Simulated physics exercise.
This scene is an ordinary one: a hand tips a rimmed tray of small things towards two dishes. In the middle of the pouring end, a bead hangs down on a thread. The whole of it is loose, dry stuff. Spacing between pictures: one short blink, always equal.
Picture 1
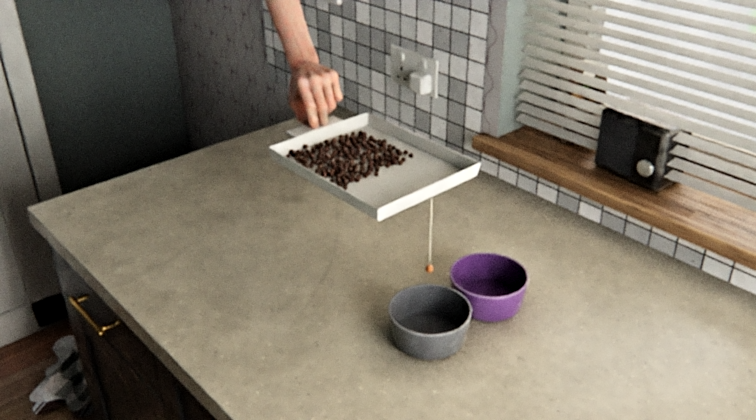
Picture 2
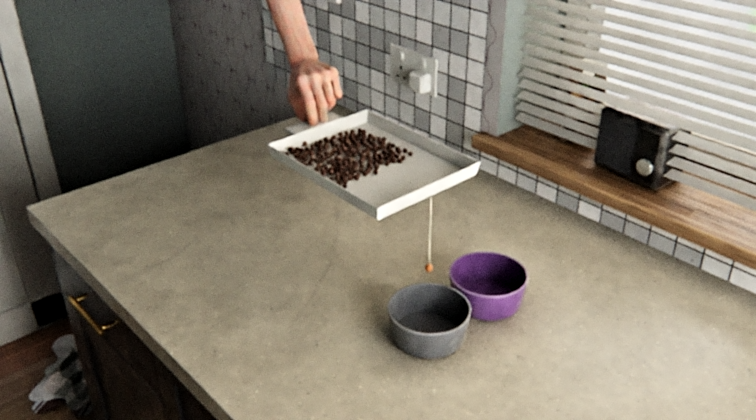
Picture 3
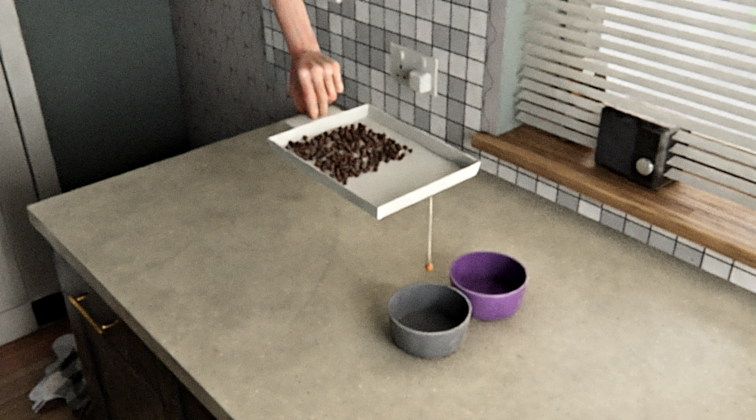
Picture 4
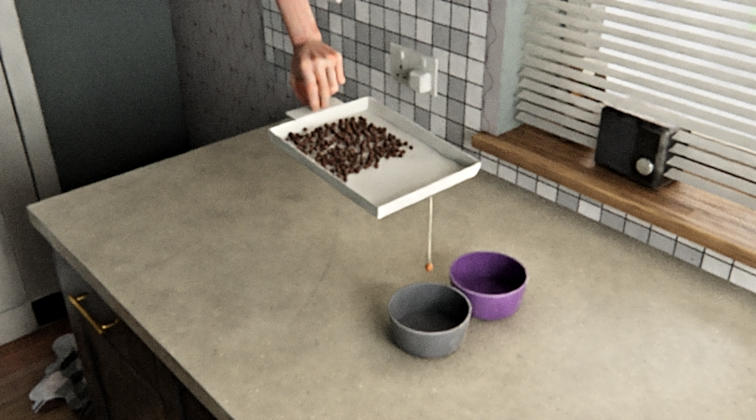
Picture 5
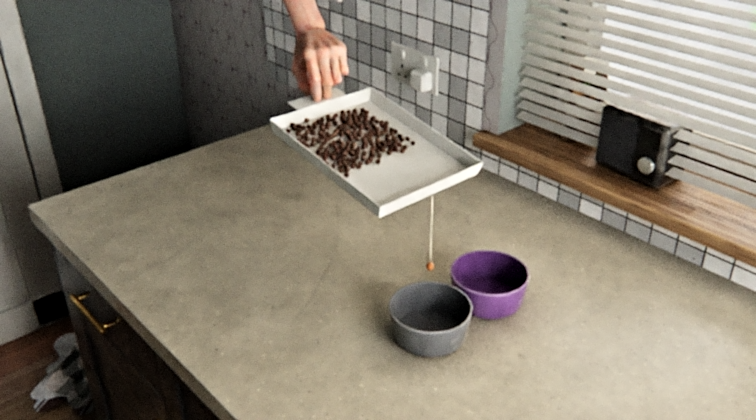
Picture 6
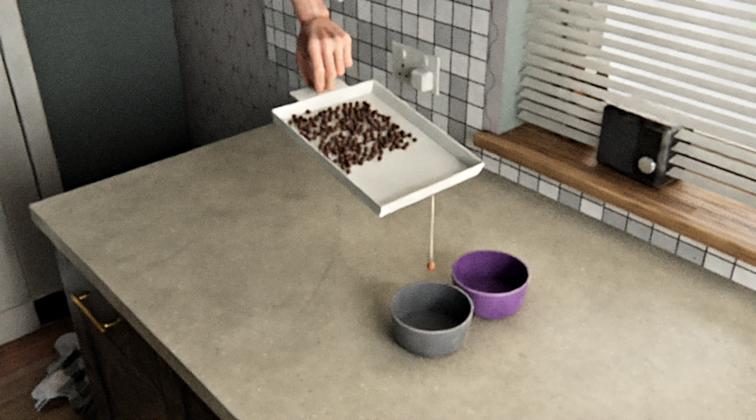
On a kitchen counter, a hand slowly raising the back of a white tray of small brown berries near grey and purple bowls.
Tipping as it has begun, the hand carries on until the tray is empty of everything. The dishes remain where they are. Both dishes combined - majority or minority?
Majority.
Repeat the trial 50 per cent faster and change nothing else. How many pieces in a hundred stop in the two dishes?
About 90 per cent.
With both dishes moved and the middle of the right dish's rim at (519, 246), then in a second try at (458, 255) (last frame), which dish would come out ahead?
So: The one further left first, and the one further right second.
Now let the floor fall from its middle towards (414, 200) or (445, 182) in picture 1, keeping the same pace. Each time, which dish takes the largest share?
Leftward dish for the first, Rightward dish for the second.
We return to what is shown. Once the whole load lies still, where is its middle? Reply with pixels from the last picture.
Centre at rest: Close to (478, 308).
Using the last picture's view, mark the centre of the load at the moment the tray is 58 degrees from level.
I'd mark it close to (435, 182).
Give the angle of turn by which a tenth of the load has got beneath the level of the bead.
That happens at close to 105 degrees.
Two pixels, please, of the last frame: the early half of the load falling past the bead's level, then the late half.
Half one: (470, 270), half two: (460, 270).
Soon, tray tipped steeply; nearly all on the tray; a stray few in the left dish; a stray few in the right dish.
A while on, tray tipped right over; nearly all on the tray; a stray few in the left dish; a stray few in the right dish; a small part in the air.
Towards the end, tray tipped past a quarter turn; about half in the left dish; about half in the right dish; a stray few outside both; a stray few in the air.
Finally, tray tipped past a quarter turn; about half in the left dish; about half in the right dish; a stray few outside both; a stray few in the air.
